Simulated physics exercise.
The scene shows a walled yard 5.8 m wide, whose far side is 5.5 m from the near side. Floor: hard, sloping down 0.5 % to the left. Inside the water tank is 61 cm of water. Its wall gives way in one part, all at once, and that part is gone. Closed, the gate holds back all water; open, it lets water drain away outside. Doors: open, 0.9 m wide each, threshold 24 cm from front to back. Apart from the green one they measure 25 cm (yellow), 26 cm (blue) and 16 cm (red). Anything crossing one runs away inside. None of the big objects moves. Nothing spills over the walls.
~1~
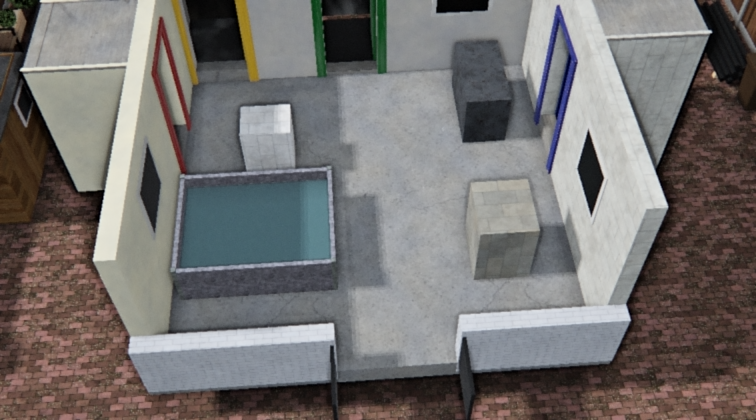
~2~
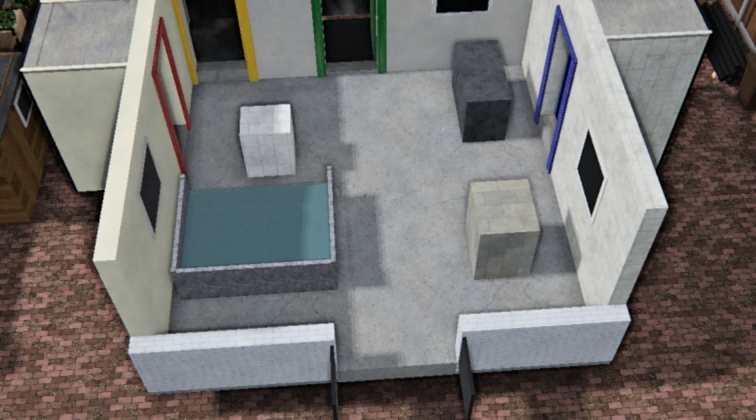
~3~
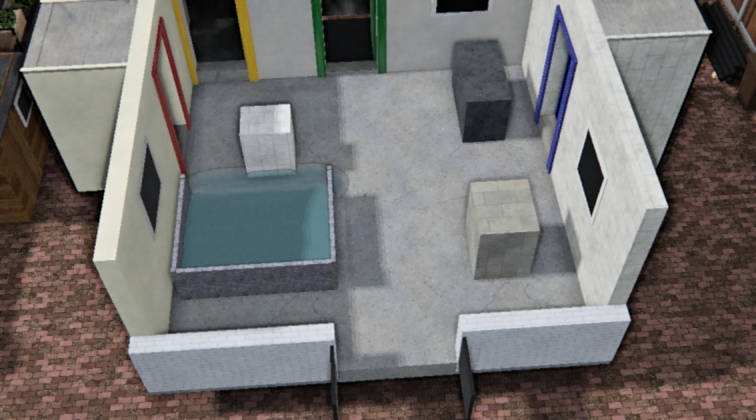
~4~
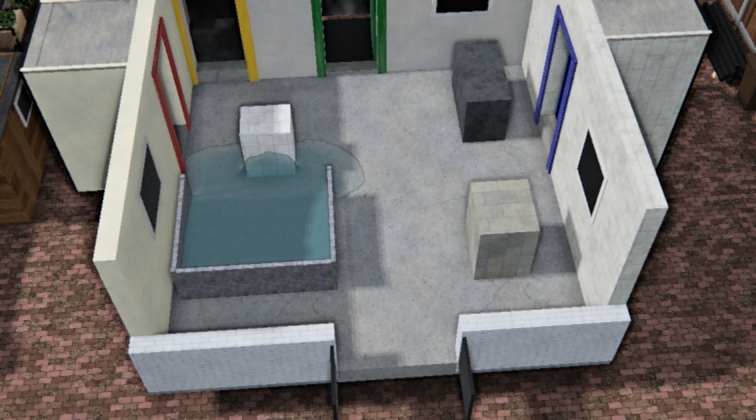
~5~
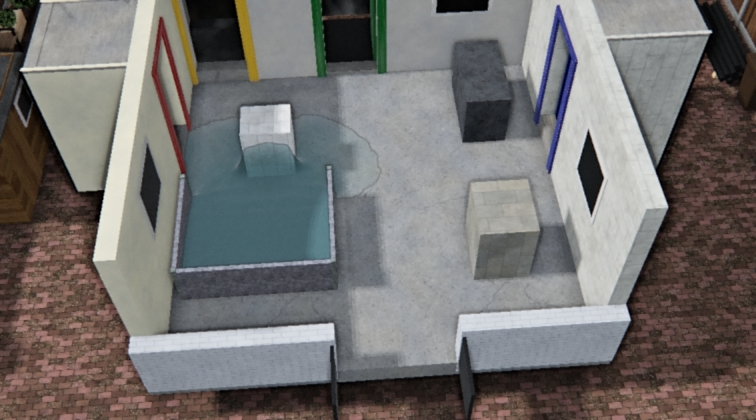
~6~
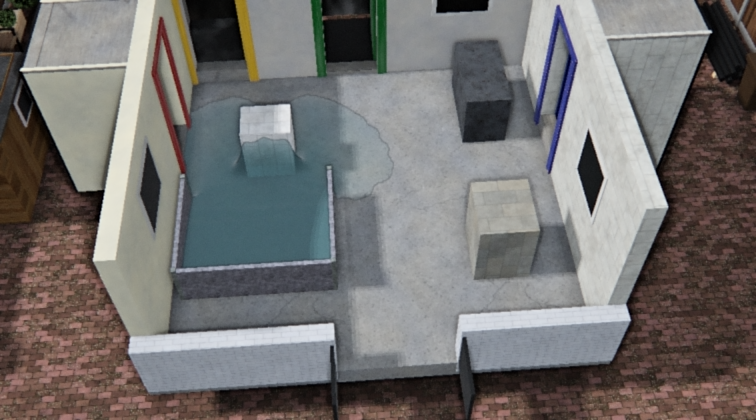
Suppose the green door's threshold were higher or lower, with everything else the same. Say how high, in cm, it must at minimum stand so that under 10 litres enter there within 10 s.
It must stand at least about 16 cm high.
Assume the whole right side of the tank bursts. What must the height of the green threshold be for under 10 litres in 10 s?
That way, roughly 6.5 cm.
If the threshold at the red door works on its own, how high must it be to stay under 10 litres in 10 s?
For red: Close to 23 cm.
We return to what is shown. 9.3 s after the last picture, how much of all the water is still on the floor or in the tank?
Roughly 84 per cent of the water.
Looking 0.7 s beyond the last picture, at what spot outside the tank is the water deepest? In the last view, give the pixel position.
About (193, 86).
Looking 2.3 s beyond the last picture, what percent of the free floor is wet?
Approximately 50 % of the floor.
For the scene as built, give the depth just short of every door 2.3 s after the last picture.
Depths in cm - yellow: 23, blue: 6, red: 12, green: 13.
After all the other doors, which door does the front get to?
It's the blue one.
Then, 0.7 s after the last picture water covers 35 % of the floor, deepest (52 cm) near (193, 86); 14 cm at the green door, 10 litres in over its 7 cm threshold.
Then, 2.3 s after the last picture water covers 50 % of the floor, deepest (24 cm) near (412, 88); 13 cm at the green door, 83 litres in over its 7 cm threshold.
Then, 9.3 s after the last picture water covers 95 % of the floor, deepest (10 cm) near (592, 337); 7 cm at the green door, 110 litres in over its 7 cm threshold.
At the green door as built, the water peaked near 17 cm, 1.9 s after the last picture.
With a threshold of 13 cm, 32 litres would have come in within the 10 s; with 20.5 cm, 1 litre. So under 10 litres takes about 16 cm.
